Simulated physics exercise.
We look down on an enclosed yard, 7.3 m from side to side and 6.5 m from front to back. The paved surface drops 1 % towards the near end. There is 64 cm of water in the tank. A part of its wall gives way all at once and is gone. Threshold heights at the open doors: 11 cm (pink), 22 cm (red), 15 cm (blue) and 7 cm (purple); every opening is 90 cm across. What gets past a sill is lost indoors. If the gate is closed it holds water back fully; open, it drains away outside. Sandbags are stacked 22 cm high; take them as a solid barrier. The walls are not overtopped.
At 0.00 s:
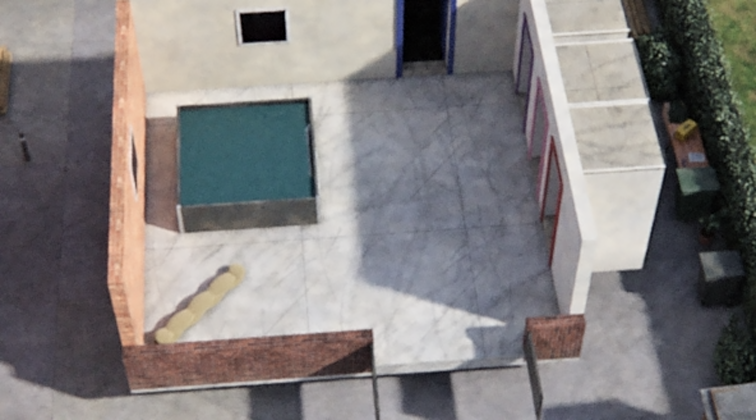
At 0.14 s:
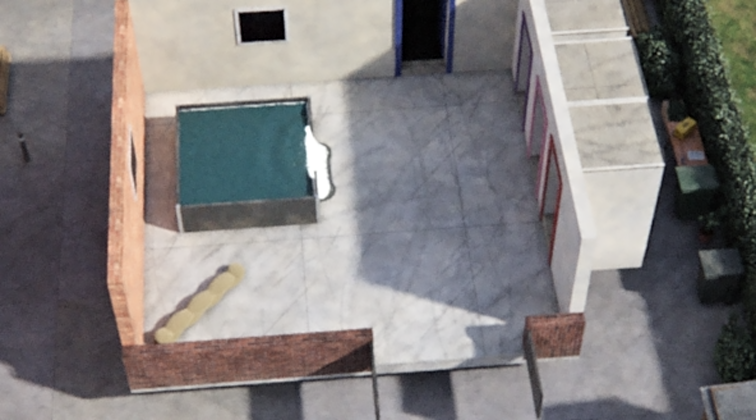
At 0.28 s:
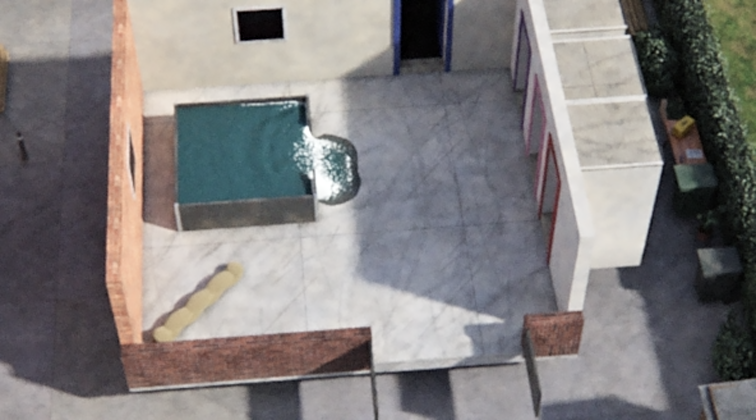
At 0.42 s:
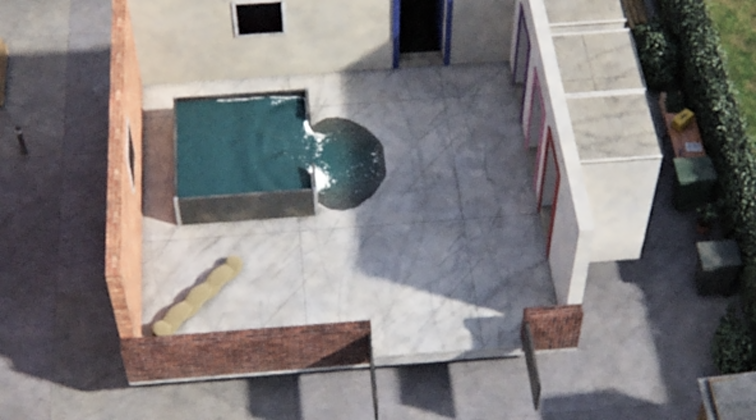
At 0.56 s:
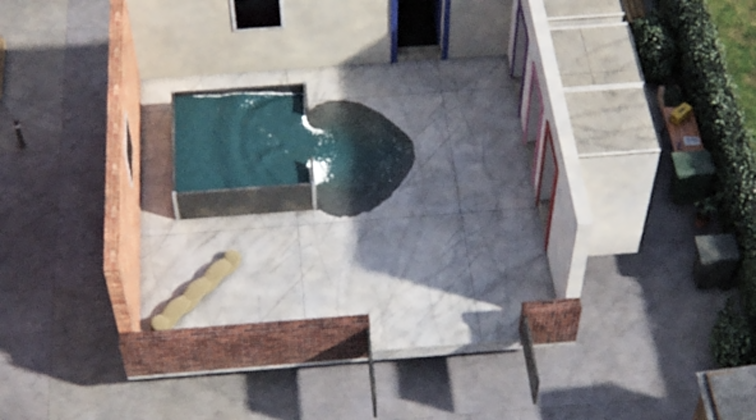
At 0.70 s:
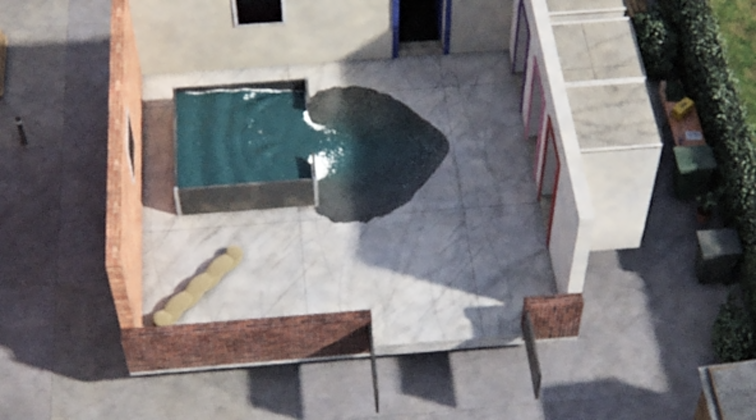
Water burst out through the right side of a square tank in a walled, paved yard and spread rightward across the pale floor in a widening dark pool, while ripples crossed the tank's green surface.
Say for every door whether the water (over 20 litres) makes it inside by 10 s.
The water let in: At the pink door it exceeds the limit; at the red door it keeps below the limit; at the blue door it does not reach the limit; at the purple door it goes over the limit.
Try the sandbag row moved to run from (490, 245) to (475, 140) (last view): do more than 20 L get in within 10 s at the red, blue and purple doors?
Against that limit: Red not over, blue below, purple past it.
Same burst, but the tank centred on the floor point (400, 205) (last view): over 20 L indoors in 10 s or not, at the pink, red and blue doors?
Then: Pink above, red over, blue under.
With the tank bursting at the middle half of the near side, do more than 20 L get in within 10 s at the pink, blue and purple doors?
Against that limit: Pink not over, blue below, purple not over.
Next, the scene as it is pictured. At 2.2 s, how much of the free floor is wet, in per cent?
About 45 per cent.
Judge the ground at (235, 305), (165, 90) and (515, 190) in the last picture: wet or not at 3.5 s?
In turn: Still dry, dry, flooded.
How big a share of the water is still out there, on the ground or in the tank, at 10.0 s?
Some 70 per cent remains.
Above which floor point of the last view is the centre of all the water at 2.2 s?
Around (309, 155).
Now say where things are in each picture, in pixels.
In the first picture, the tank at (247, 154) is whole and still, 64 cm deep.
In the second picture, water pours out at (313, 164) and has run 0.7 m, to (326, 197); typically 9 cm deep outside, 64 cm at the tank's back.
In the third picture, the front is at (347, 197), 0.9 m from the gap at (311, 163); 1.1 m2 of floor is under water; 64 cm left at the back of the tank.
In the fourth picture, water pours out at (310, 157) and has run 1.3 m, to (380, 175); typically 8 cm deep outside, 64 cm at the tank's back.
In the fifth picture, the front is at (409, 160), 1.9 m from the gap at (309, 151); 3.6 m2 of floor is under water; 64 cm left at the back of the tank.
In the sixth picture, water pours out at (310, 146) and has run 2.5 m, to (445, 145); typically 5 cm deep outside, 64 cm at the tank's back.
After 1.4 s water covers 30 % of the floor and is deepest (40 cm) near (316, 160); pink door 15 cm at the sill, 1 L in, red door not reached, blue door not reached, purple door not reached.
After 2.2 s water covers 45 % of the floor and is deepest (36 cm) near (315, 152); pink door 24 cm at the sill, 47 L in, red door 19 cm at the sill, 0 L in, blue door 12 cm at the sill, 0 L in, purple door 20 cm at the sill, 32 L in.
After 3.5 s water covers 50 % of the floor and is deepest (28 cm) near (558, 319); pink door 21 cm at the sill, 127 L in, red door 17 cm at the sill, 0 L in, blue door 9 cm at the sill, 0 L in, purple door 22 cm at the sill, 133 L in.
After 6.0 s water covers 55 % of the floor and is deepest (18 cm) near (545, 302); pink door 16 cm at the sill, 175 L in, red door 14 cm at the sill, 0 L in, blue door 11 cm at the sill, 0 L in, purple door 13 cm at the sill, 225 L in.
After 10.0 s water covers 80 % of the floor and is deepest (14 cm) near (557, 310); pink door 9 cm at the sill, 189 L in, red door 9 cm at the sill, 0 L in, blue door 7 cm at the sill, 0 L in, purple door 9 cm at the sill, 274 L in.
